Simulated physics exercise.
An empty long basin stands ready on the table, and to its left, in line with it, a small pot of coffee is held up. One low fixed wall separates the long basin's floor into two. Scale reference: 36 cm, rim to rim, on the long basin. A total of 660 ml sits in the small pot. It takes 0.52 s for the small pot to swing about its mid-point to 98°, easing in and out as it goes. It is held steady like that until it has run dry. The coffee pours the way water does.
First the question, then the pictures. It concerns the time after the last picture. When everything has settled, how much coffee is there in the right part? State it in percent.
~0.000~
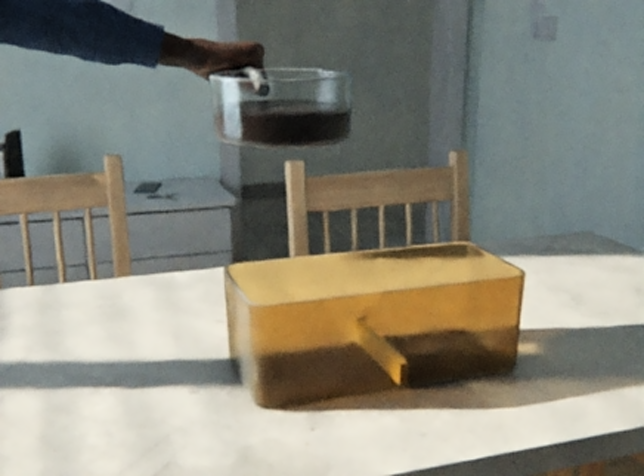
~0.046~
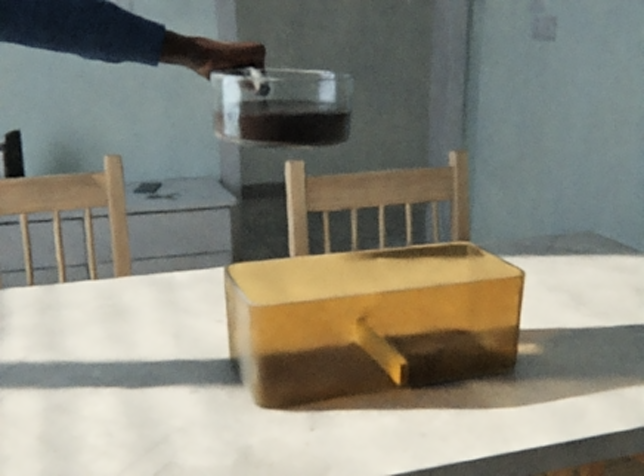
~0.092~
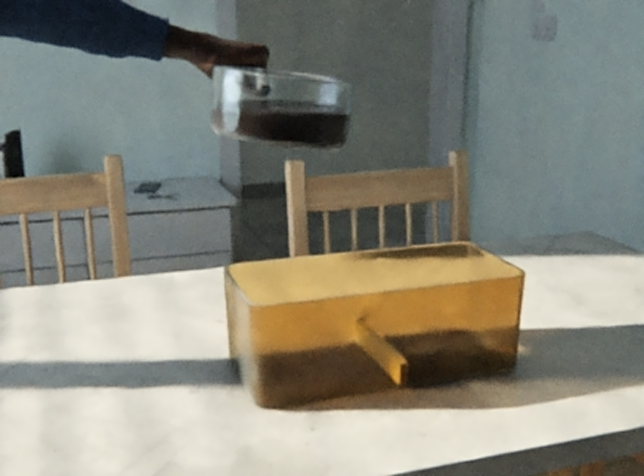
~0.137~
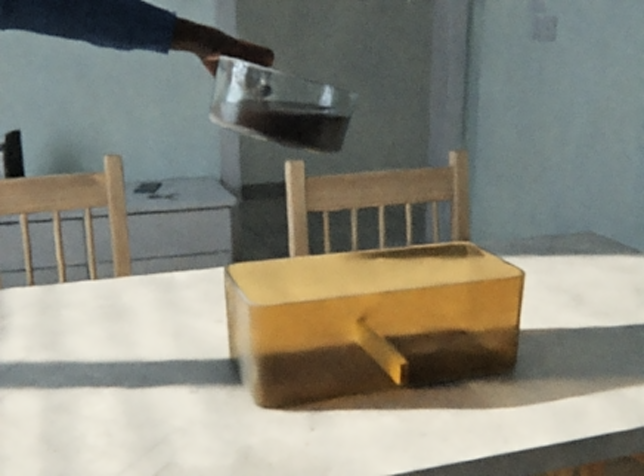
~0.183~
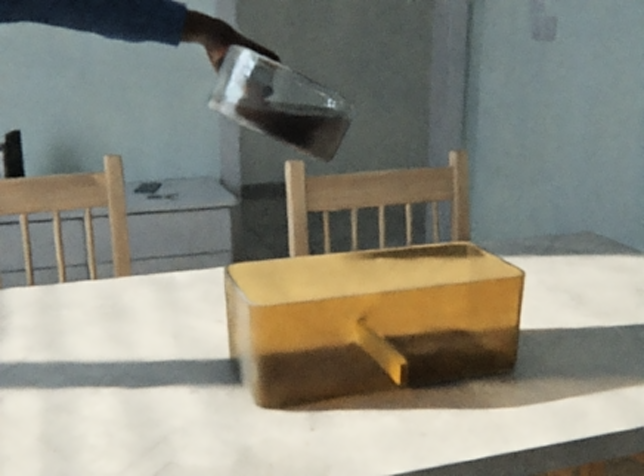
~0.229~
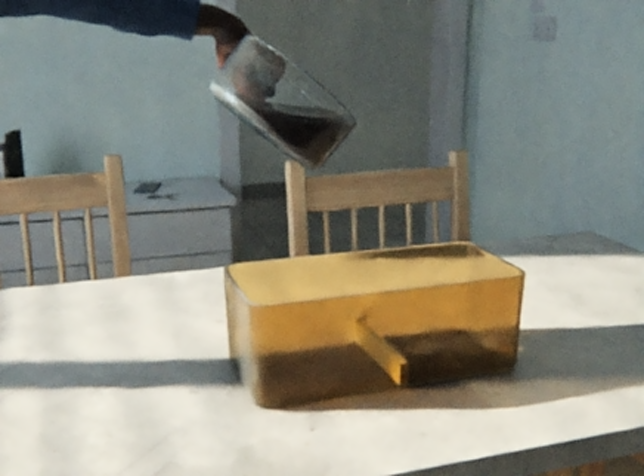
53 out of 100.
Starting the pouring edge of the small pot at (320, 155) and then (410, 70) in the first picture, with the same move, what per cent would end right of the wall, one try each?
Try 1: Approx. 20 %; try 2: Approx. 70 %.
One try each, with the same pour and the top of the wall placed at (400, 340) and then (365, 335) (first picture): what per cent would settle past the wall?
20 % and 75 %.
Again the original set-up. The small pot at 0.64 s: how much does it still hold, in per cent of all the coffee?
About 10 per cent.
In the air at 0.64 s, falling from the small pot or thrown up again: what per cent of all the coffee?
Close to 10 %.
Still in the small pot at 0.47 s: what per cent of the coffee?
Still held: Roughly 24 % of the total.
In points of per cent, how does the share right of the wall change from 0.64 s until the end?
A loss, roughly 2 percent.
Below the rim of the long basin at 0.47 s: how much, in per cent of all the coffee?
Estimate - around 10 in a hundred parts.
After 0.47 s the tilt is 95° and 24 per cent is still to pour, 3 is left of the wall and 6 right of it.
After 0.64 s the tilt is 98° and 9 per cent is still to pour, 27 is left of the wall and 54 right of it.
After 0.82 s the tilt is 98° and 2 per cent is still to pour, 38 is left of the wall and 52 right of it.
After 1.02 s the tilt is 98° and 1 per cent is still to pour, 44 is left of the wall and 53 right of it.
In the end 46 per cent lies left of the wall, 53 right of it and 2 outside.
